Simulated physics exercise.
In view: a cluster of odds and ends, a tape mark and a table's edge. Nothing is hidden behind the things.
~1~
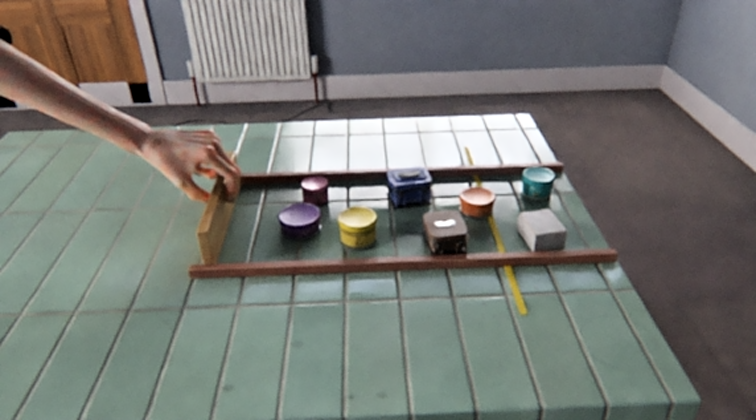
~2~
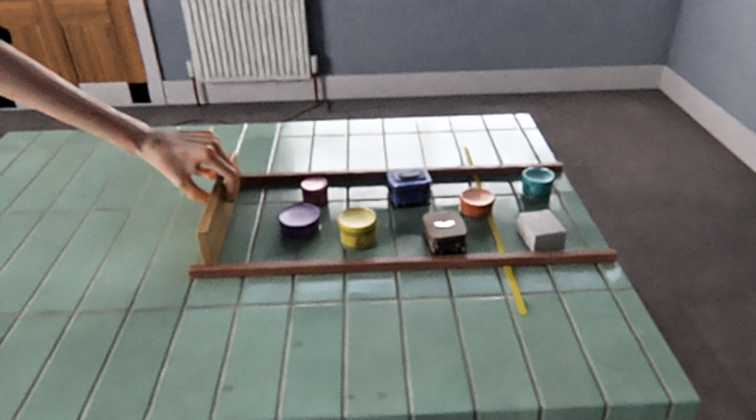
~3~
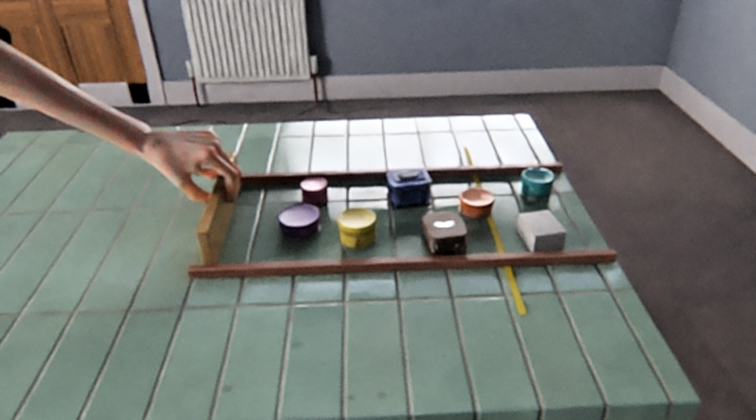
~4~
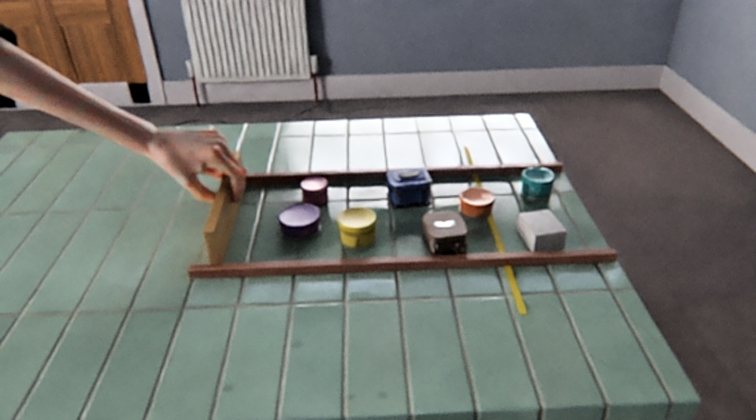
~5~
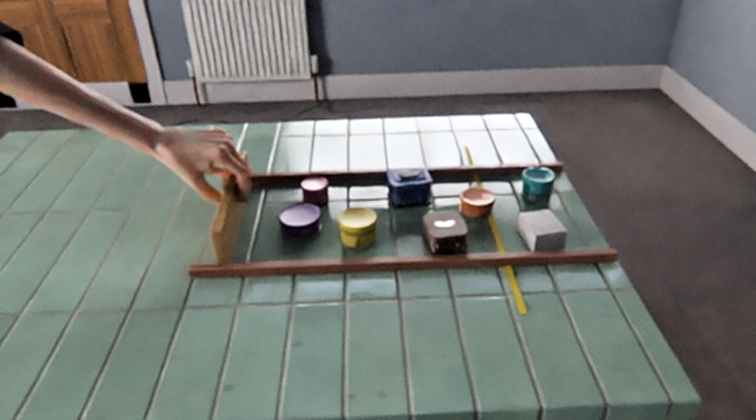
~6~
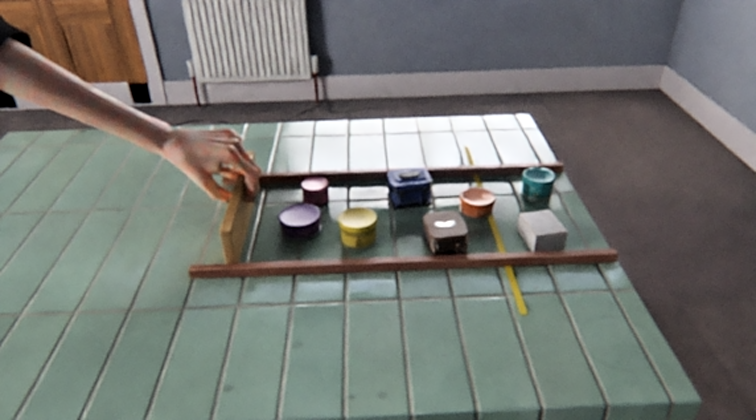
A hand reaching in from the left slides an upright wooden board slowly to the right between two brown rails on a green tiled table, seen from above in a grey-walled room. Between the rails sit purple and yellow pots, a pink tub, blue and brown cases, an orange pot by yellow tape, a turquoise tin and a white block. The board moves only slightly, while the objects and camera stay still.
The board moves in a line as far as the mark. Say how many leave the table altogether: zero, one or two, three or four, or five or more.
Outcome: The number that fall off is zero.
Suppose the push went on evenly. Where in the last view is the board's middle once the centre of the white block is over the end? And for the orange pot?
Its middle is around (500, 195) and around (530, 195).
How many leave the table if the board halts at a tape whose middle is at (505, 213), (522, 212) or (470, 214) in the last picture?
Down on the floor: 0, 1 and 0.
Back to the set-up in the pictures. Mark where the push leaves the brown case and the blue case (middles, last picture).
First (555, 231), then (520, 189).
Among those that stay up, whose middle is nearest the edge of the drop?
That is the white block.
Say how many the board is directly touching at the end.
3 of them.
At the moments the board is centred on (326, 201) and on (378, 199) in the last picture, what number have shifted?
At the one place 3, at the other 4.
A little later, none off yet; turquoise tin at rest near (538, 184); white block at rest near (542, 231); orange pot at rest near (477, 204).
Next, none off yet; turquoise tin at rest near (538, 184); white block at rest near (542, 231); orange pot shifted a little near (488, 206).
When it is over, the number that fall off is zero.
